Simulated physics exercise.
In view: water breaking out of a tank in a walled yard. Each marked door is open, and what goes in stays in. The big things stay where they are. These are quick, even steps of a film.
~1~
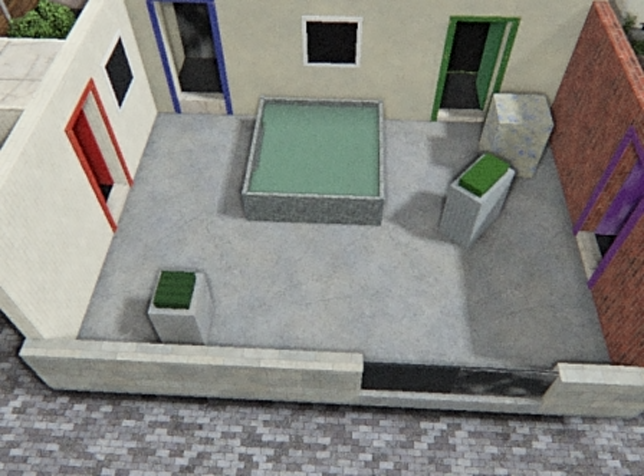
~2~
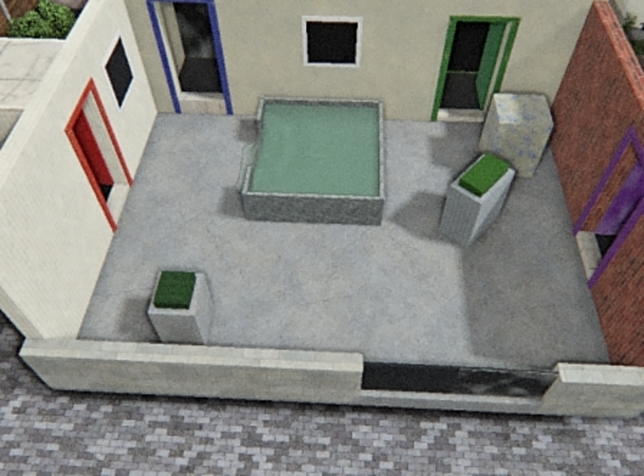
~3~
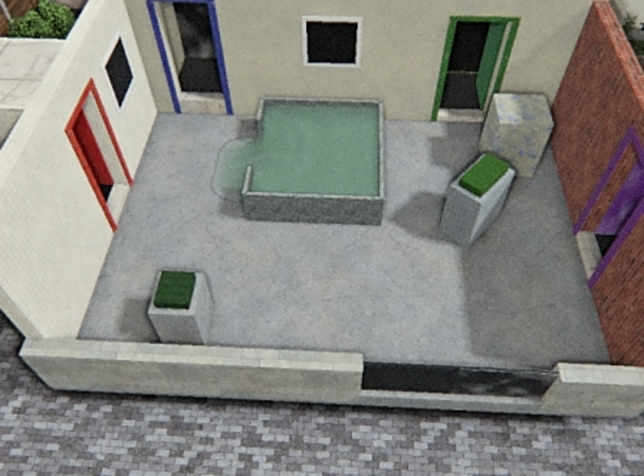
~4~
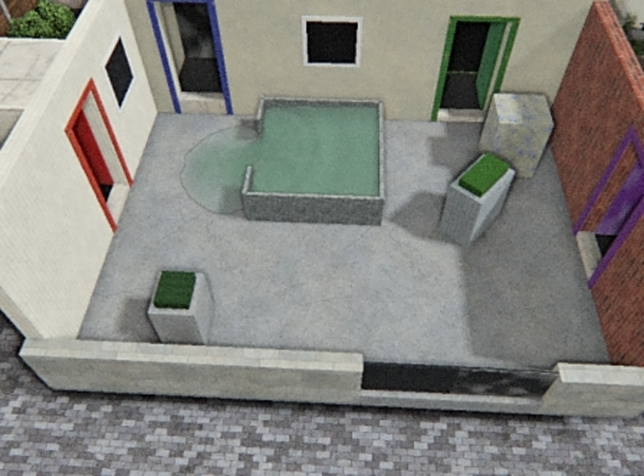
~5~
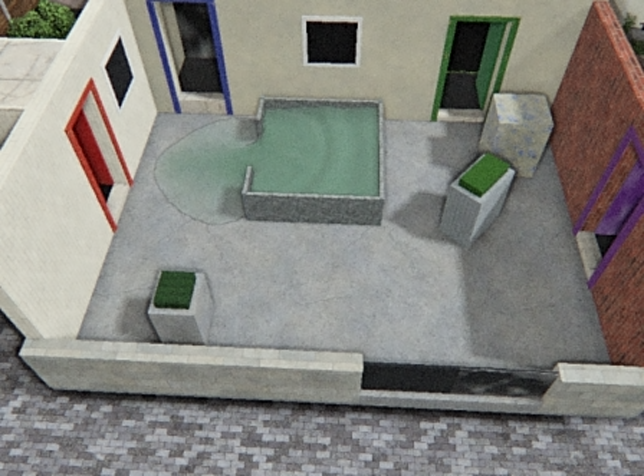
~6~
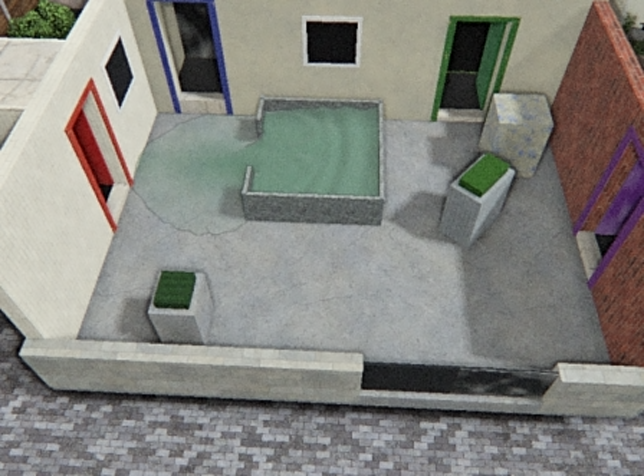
The footage shows a walled yard with a raised tank of green water, coloured doorways and grass-topped blocks; water pours through a gap in the tank's left side and spreads leftward across the grey floor in a widening, thinning sheet.
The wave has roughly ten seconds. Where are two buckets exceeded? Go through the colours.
In the end: The red door floods; the blue door holds within the limit; the purple door holds within the limit; the green door holds within the limit.
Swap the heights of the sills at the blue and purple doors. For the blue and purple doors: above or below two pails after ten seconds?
One by one: The blue door takes more, the purple door keeps below it.
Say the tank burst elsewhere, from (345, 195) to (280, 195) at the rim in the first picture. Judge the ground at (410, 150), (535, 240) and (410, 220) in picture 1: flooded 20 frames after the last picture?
As listed: Clear, clear, clear.
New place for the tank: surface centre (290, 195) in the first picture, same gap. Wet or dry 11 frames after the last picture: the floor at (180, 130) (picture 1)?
At that place: Covered.
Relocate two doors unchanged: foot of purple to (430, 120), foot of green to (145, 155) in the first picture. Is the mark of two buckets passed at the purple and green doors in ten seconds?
The purple one holds; the green one is over.
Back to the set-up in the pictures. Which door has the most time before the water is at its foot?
Last comes the purple-painted one.
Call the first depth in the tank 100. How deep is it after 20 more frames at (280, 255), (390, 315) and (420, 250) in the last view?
Roughly 0, 0 and 0 per cent, in turn.
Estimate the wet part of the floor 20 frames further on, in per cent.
Some 30 per cent.
A moment on, water covers 20 % of the floor; the red door under two buckets in, the blue door wet at the sill, nothing in, the purple door not reached, the green door not reached.
Next, water covers 25 % of the floor; the red door over two buckets in, the blue door wet at the sill, nothing in, the purple door not reached, the green door not reached.
Then, water covers 30 % of the floor; the red door far over two buckets in, the blue door wet at the sill, nothing in, the purple door not reached, the green door not reached.
Later, water covers 65 % of the floor; the red door far over two buckets in, the blue door wet at the sill, nothing in, the purple door not reached, the green door wet at the sill, nothing in.
In the end, water covers 95 % of the floor; the red door far over two buckets in, the blue door wet at the sill, nothing in, the purple door wet at the sill, nothing in, the green door wet at the sill, nothing in.
